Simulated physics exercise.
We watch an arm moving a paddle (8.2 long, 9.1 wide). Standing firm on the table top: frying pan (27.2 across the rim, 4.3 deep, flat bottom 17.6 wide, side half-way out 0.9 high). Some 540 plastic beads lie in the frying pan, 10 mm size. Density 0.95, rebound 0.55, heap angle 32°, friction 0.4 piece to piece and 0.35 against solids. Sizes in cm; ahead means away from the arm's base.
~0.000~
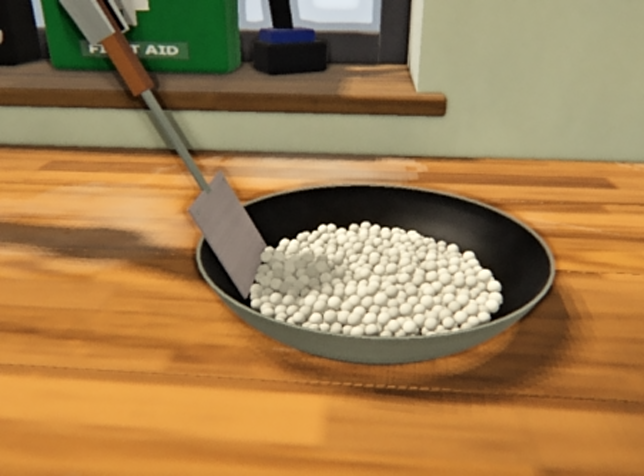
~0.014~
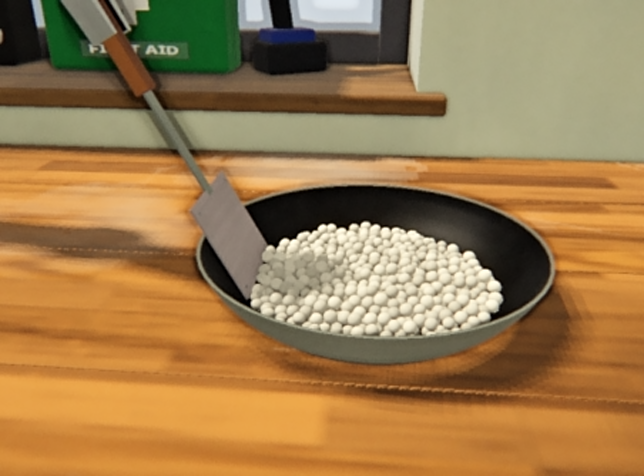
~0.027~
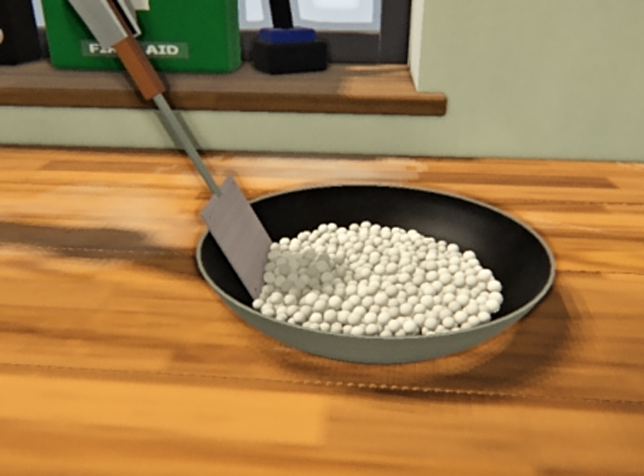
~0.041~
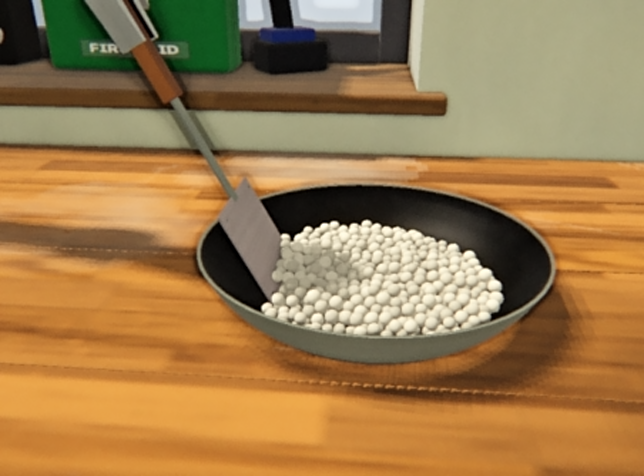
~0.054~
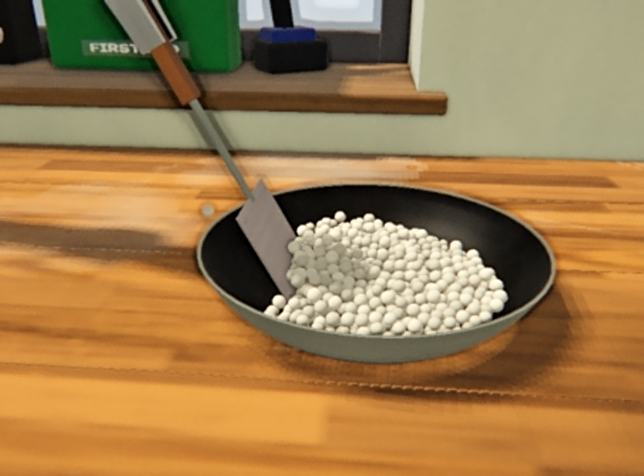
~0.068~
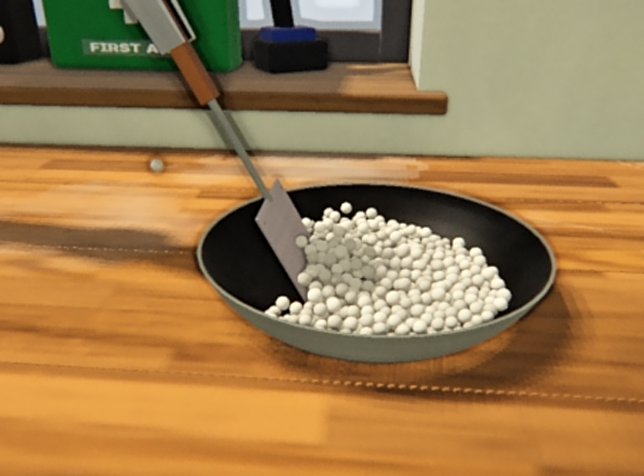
Frying pan of white beads on a wooden table top, a metal paddle pushing them rightward, one bead flying off left.
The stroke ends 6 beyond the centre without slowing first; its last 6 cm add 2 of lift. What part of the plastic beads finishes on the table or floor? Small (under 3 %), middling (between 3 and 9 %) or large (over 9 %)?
On the table or floor the share is middling, between 3 and 9 %.
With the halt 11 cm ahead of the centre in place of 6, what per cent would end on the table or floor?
Then about 35 per cent.
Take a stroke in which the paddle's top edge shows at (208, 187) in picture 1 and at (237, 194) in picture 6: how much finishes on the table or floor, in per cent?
About 0 per cent.
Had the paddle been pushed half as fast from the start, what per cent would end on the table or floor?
In that case some 0 per cent.
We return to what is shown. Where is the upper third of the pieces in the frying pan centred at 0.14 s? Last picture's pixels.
Near (407, 262).
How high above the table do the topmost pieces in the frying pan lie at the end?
Some 4.5 cm.
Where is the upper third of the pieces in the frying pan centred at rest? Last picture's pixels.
At about (482, 265).
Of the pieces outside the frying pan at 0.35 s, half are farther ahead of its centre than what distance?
Roughly 18 cm.
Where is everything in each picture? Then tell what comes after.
Paddle top edge at (205, 188), sloping 62°; upper third of the load around (367, 271), from x 255 to 495, top at y 230; 542 in the frying pan, in the first picture.
Paddle top edge at (207, 189), sloping 62°; upper third of the load around (367, 271), from x 255 to 495, top at y 230, in the second picture.
Paddle top edge at (216, 192), sloping 62°; upper third of the load around (364, 271), from x 260 to 495, top at y 225, in the third picture.
Paddle top edge at (232, 195), sloping 62°; upper third of the load around (357, 268), from x 255 to 495, top at y 225, in the fourth picture.
Paddle top edge at (250, 196), sloping 62°; upper third of the load around (359, 263), from x 210 to 500, top at y 210, in the fifth picture.
Paddle top edge at (268, 197), sloping 62°; upper third of the load around (361, 260), from x 155 to 505, top at y 165; 541 in the frying pan, 1 on the blade or in flight, in the sixth picture.
After 0.10 s, sloping 62°, highest piece 18 above the table; 541 in the frying pan, 1 on the blade or in flight.
After 0.14 s, sloping 62°, highest piece 26 above the table; 541 in the frying pan, 1 on the blade or in flight.
After 0.35 s, sloping 62°, highest piece 46 above the table; 518 in the frying pan, 19 on the table or floor, 5 on the blade or in flight.
After 1.40 s, sloping 62°, highest piece 5 above the table; 517 in the frying pan, 25 on the table or floor.
At rest, 517 in the frying pan, 25 on the table or floor. That is 5 % on the table or floor.
